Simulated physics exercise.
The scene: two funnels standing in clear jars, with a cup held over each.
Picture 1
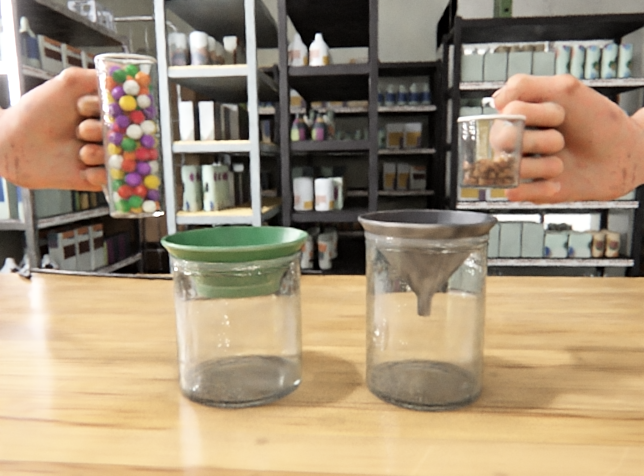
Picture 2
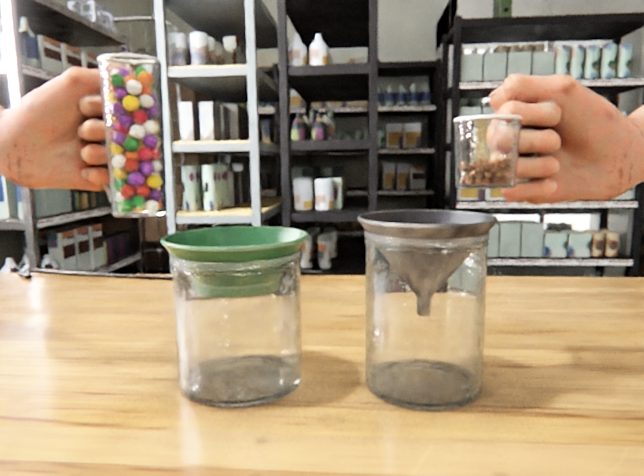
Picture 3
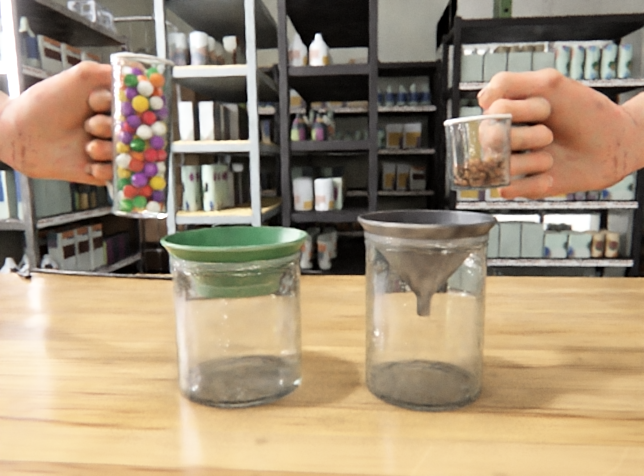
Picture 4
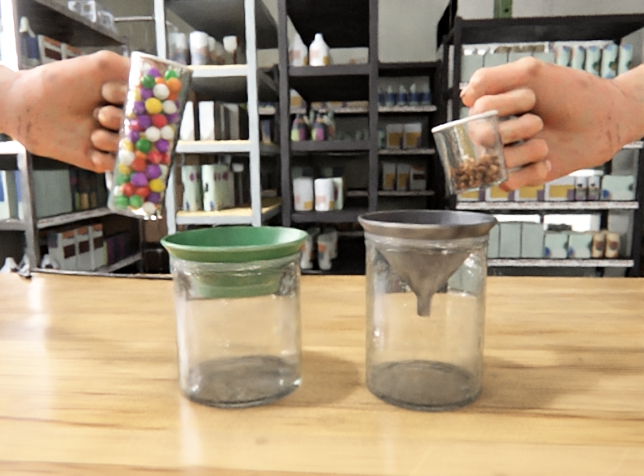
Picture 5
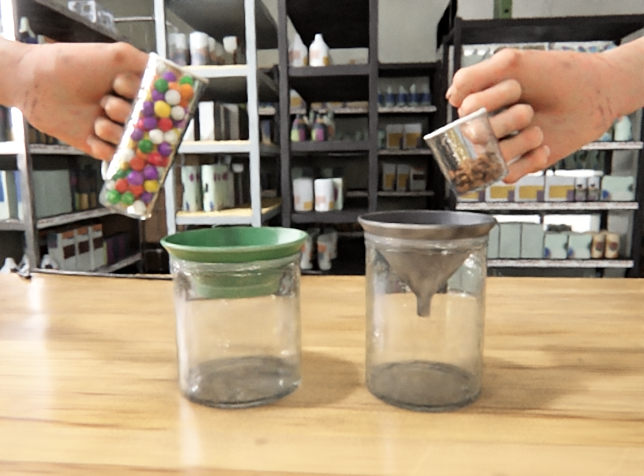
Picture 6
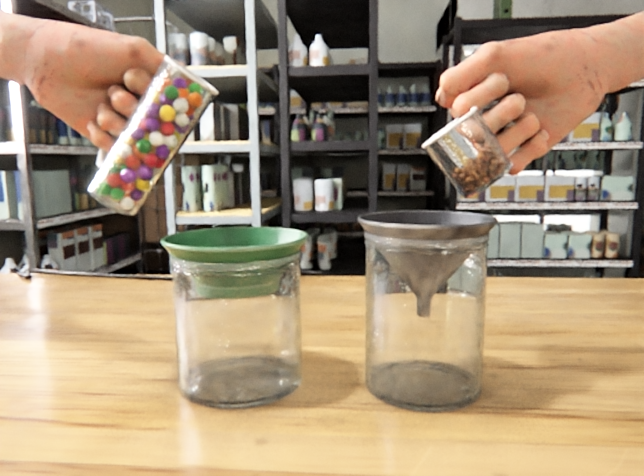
Two hands holding clear cups of colourful balls and small brown pieces above funnels in glass jars, gradually tilting them inward.
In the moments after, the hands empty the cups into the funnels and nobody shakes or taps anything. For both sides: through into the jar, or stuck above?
On the left it passes it all, on the right it holds most of it back.
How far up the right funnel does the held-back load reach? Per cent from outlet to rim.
Roughly 60 in a hundred.
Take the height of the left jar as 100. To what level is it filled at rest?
Close to 20 per cent.
Then, 0.38 s later than the last frame, left, every one still in the cup; right, every one still in the cup.
Then, 0.79 s later than the last frame, left, almost all still in the cup, just a few in or over the funnel; right, every one still in the cup.
Then, 1.27 s later than the last frame, left, roughly a quarter still in the cup, roughly a quarter in or over the funnel, roughly half down in the jar; right, every one in or over the funnel.
When it is over, left, every one down in the jar; right, every one stuck in the funnel, not one down in the jar.
